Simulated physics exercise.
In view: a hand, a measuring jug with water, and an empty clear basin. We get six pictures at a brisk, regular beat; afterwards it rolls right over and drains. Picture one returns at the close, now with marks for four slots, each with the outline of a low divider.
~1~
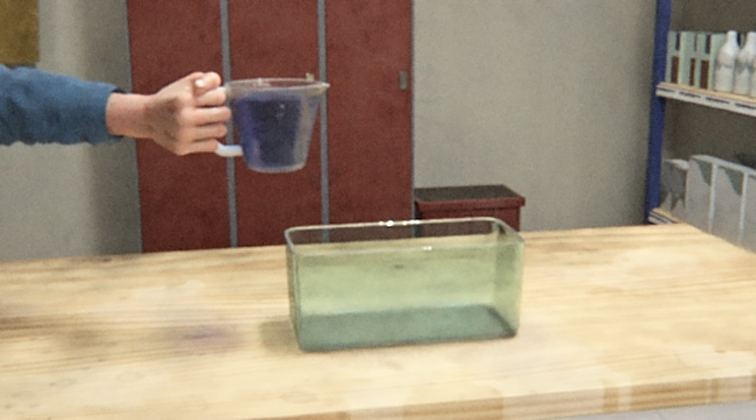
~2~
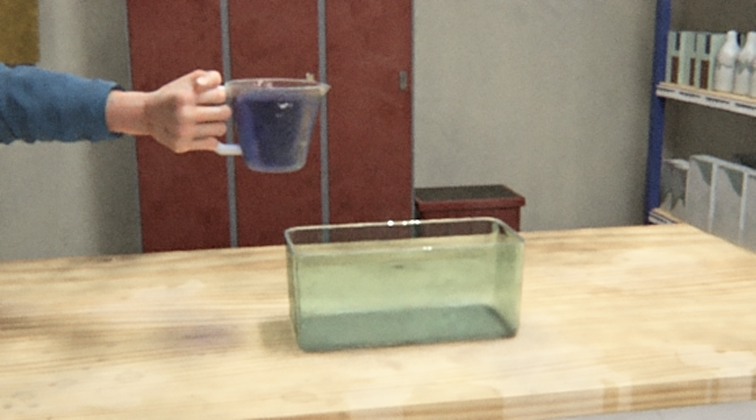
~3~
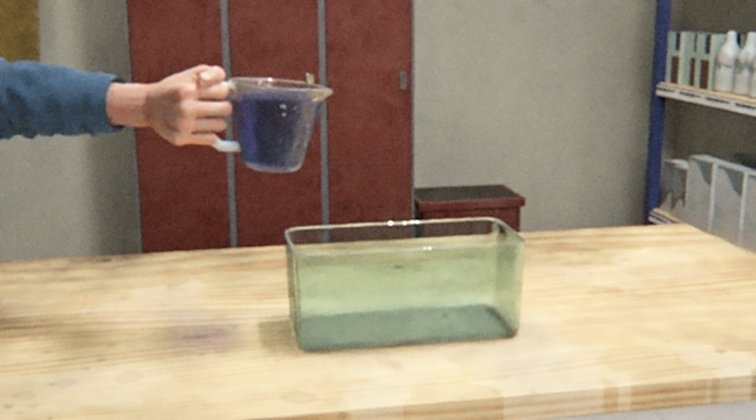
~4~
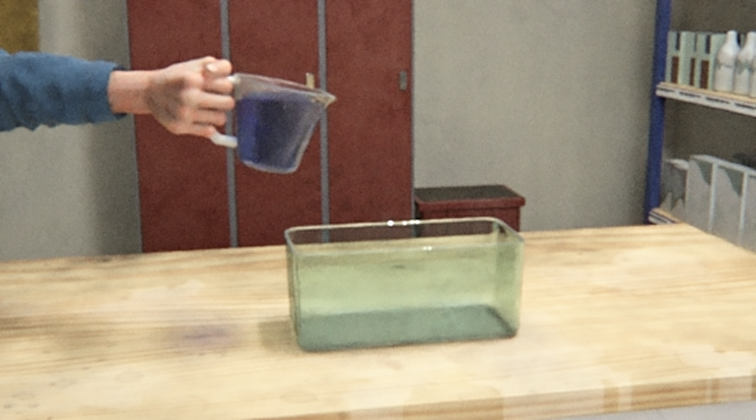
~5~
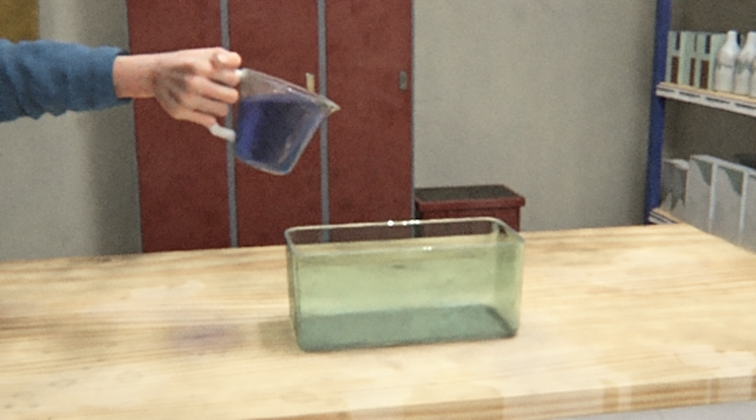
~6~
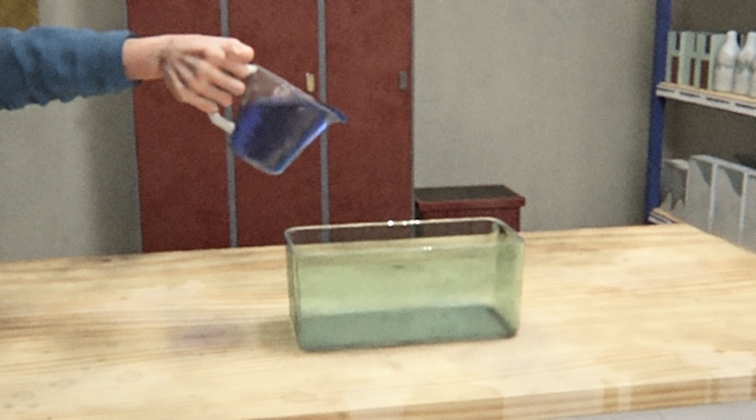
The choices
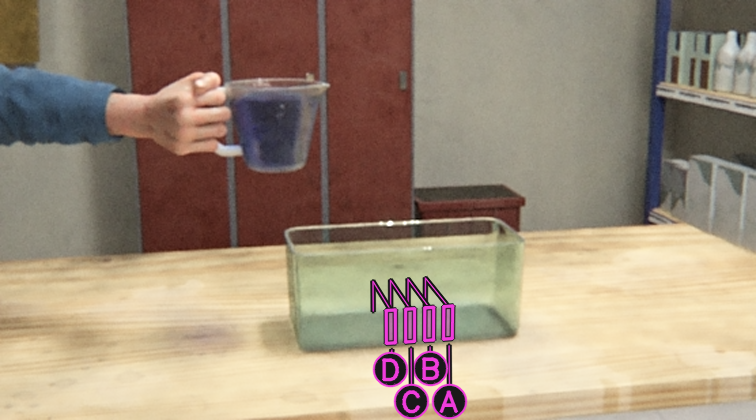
A hand in a blue sleeve reaches in from the left above a pale wooden table in a workroom, seen from the front by a still camera. It holds a clear jug of blue-violet liquid over an open, greenish glass basin, with dark red lockers behind and shelves at right. The hand steadily tilts the jug rightward until the liquid reaches its lip.
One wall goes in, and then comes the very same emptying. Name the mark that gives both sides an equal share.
I would pick slot D.
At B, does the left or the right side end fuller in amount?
The left side.
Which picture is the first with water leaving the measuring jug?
In picture 6.
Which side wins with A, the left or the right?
The left one.
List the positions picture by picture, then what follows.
Upright, lip at (328, 85); basin from (297, 350) to (519, 333); nothing has left yet.
Upright, lip at (329, 86); nothing has left yet.
Tipped about 6°, lip at (332, 91); nothing has left yet.
Tipped about 13°, lip at (335, 98); nothing has left yet.
Tipped about 21°, lip at (339, 107); nothing has left yet.
Tipped about 32°, lip at (341, 120); water is over the lip, down to (341, 120).
On the marked copy, A at (449, 345); B at (430, 346); C at (411, 348); D at (391, 349).
For slot A, about 91 % ends left of the wall and 8 % right of it.
For slot B, about 91 % ends left of the wall and 6 % right of it; 3 % is lost outside.
For slot C, about 80 % ends left of the wall and 16 % right of it; 4 % is lost outside.
For slot D, about 51 % ends left of the wall and 48 % right of it.
